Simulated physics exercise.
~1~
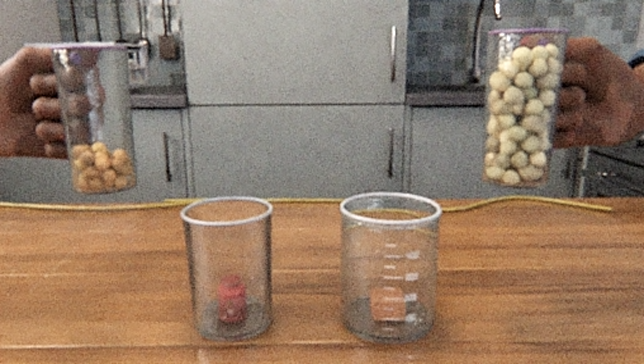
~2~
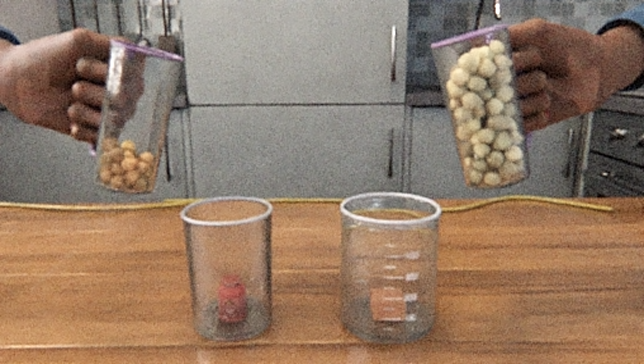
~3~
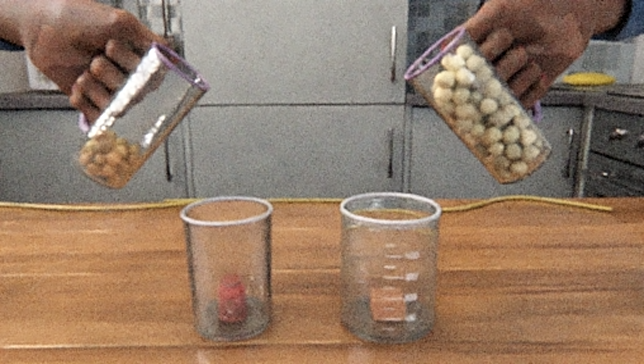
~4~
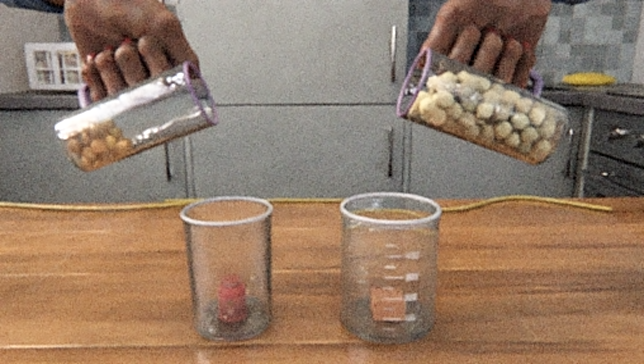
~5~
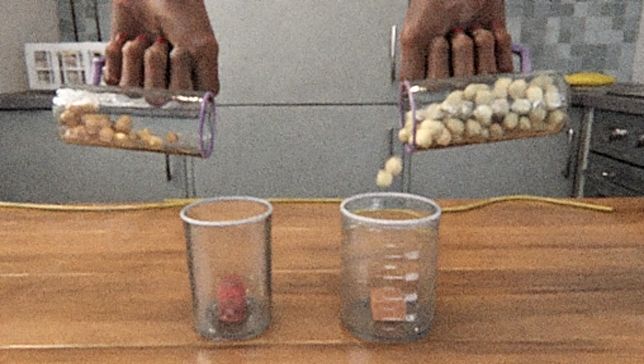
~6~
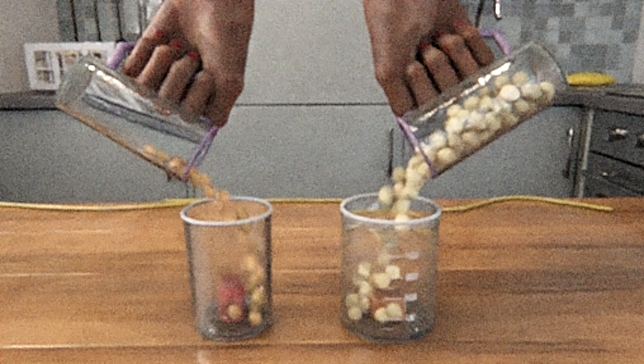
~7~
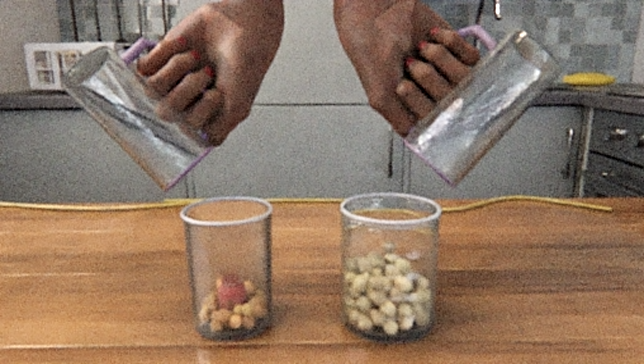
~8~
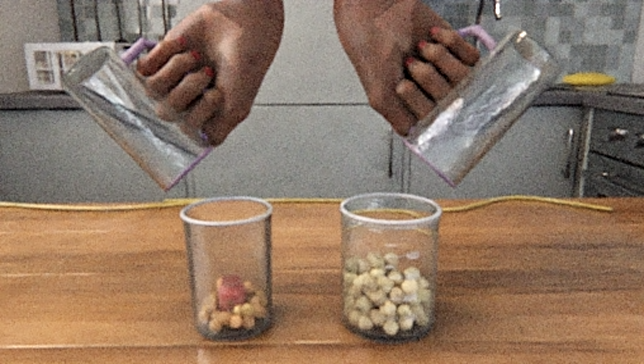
Two hands hold clear, purple-rimmed cups above a wooden table in a kitchen, seen from the front, the left cup holding a few orange-tan balls and the right one nearly full of pale, cream ones. Below stand a clear glass with a small red object inside and, to its right, a marked beaker with an orange-brown block. The hands tip the cups inward until they lie on their sides, and the first pale balls drop from the right. Both cups then tilt further and empty completely. At the end, the red object still shows above the shallow left fill, while the deeper pale heap covers the right block.
